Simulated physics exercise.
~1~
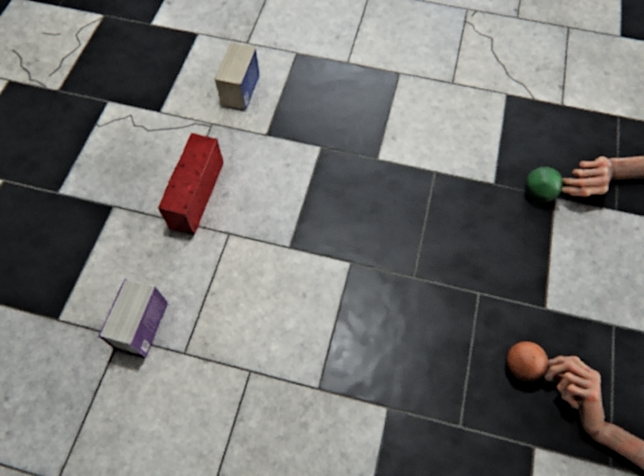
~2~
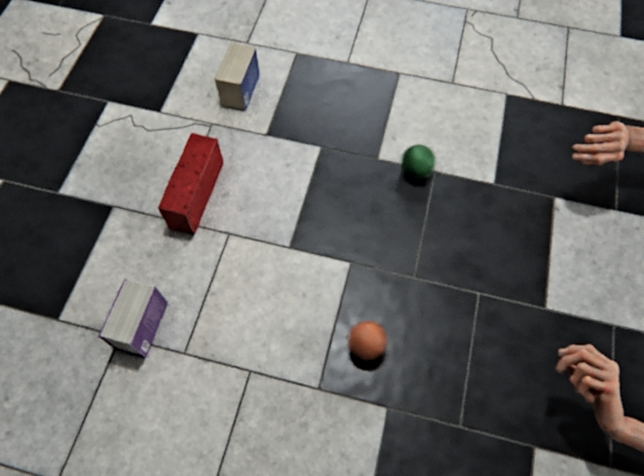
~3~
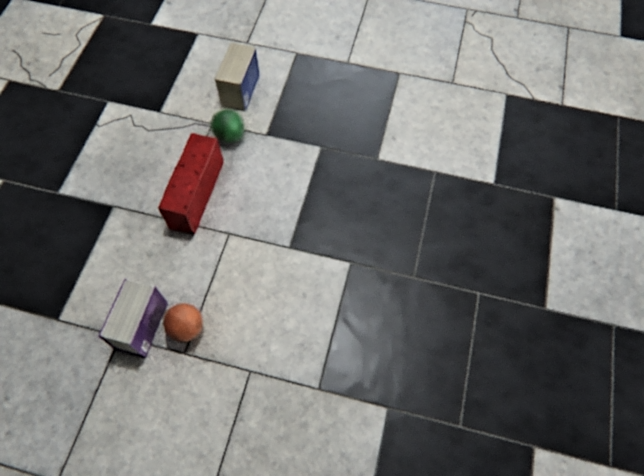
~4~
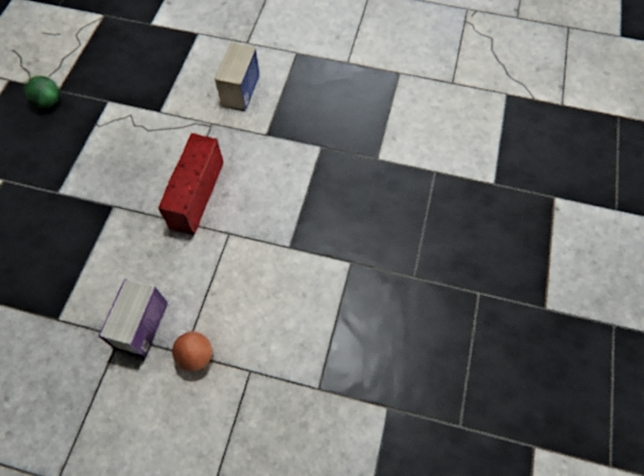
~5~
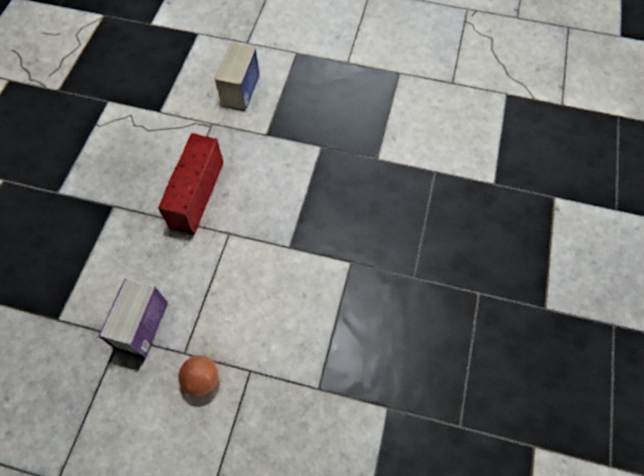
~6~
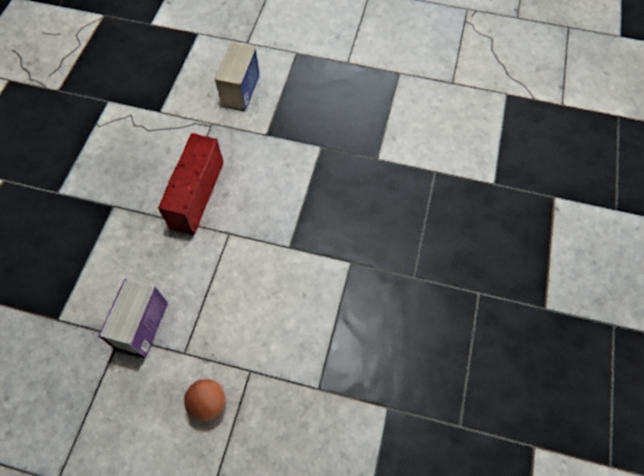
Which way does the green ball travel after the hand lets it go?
The green ball rolls to the left, passing between the blue book and the red brick.
